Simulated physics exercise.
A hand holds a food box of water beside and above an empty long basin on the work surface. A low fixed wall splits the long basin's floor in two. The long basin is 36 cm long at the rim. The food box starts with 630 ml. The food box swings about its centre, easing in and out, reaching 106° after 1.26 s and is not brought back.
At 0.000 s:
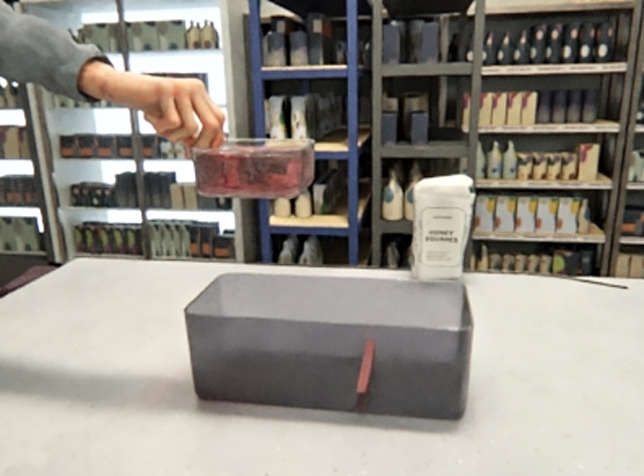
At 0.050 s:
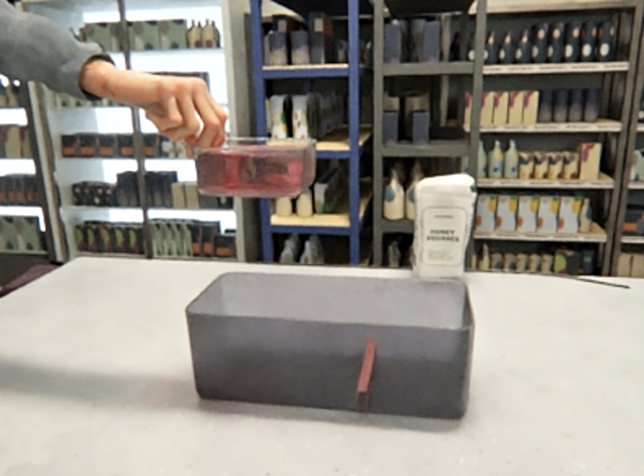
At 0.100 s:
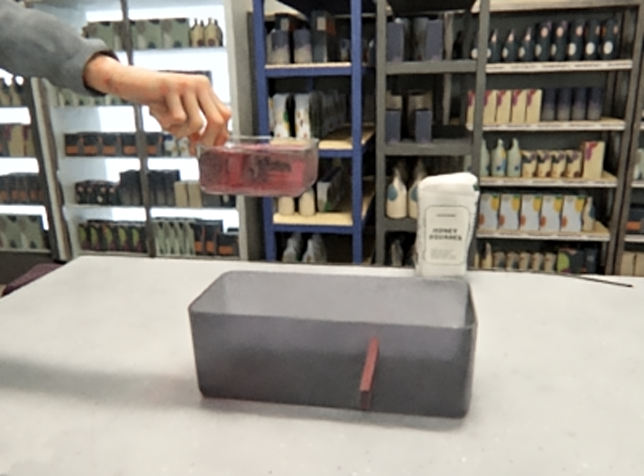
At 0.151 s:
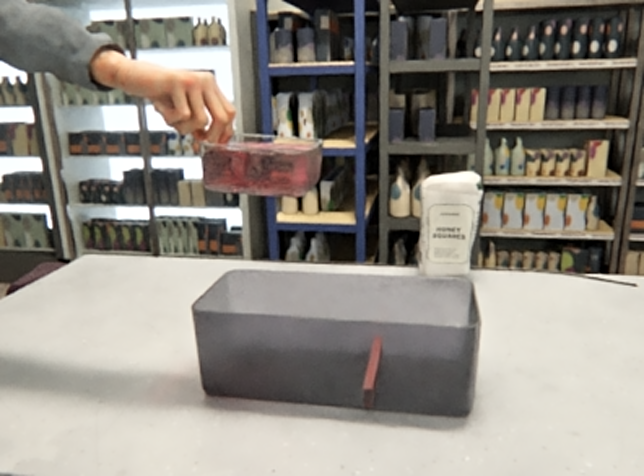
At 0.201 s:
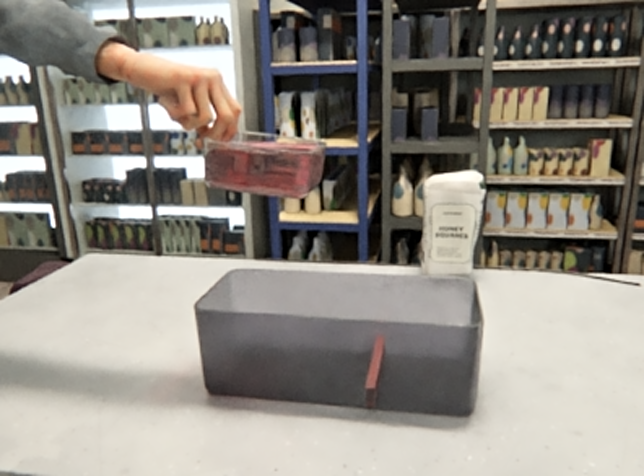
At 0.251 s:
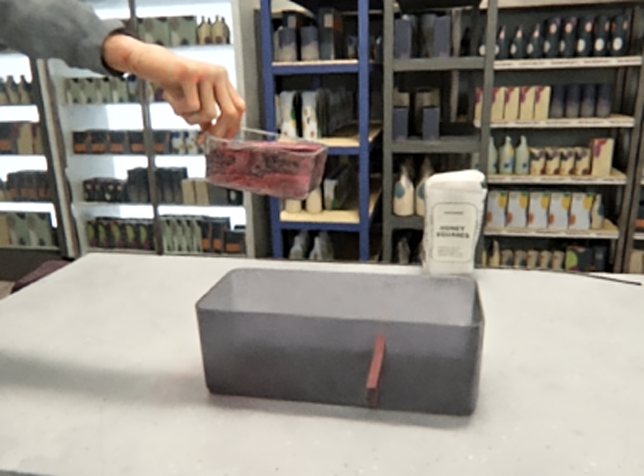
The clip opens on a hand holding a clear food box of reddish liquid above a long, empty grey basin on a pale work surface, with stocked shelves behind. The box stays level at first, then the hand gradually tilts it slightly, its right side dipping lower.
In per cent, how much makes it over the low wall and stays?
Roughly 56 per cent is past the wall.
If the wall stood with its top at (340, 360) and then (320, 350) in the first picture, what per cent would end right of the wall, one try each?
First 75, then 80 per cent.
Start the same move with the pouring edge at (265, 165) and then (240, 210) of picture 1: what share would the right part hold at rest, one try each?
In turn about 10 and 15 per cent.
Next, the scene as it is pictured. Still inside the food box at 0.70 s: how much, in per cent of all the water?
Near 38 in a hundred.
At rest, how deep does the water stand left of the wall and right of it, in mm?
Some 8 mm on the left and 20 mm on the right.
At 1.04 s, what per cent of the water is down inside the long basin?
About 86 per cent.
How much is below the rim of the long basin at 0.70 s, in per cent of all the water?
Near 20 in a hundred.
By 0.70 s the tilt is 63° and 37 per cent is still to pour, 6 is left of the wall and 15 right of it.
By 1.04 s the tilt is 98° and 6 per cent is still to pour, 27 is left of the wall and 59 right of it.
By 1.38 s the tilt is 106° and 0 per cent is still to pour, 42 is left of the wall and 56 right of it.
By 1.76 s the tilt is 106° and 0 per cent is still to pour, 43 is left of the wall and 56 right of it.
At rest 43 per cent lies left of the wall, 56 right of it and 1 outside.
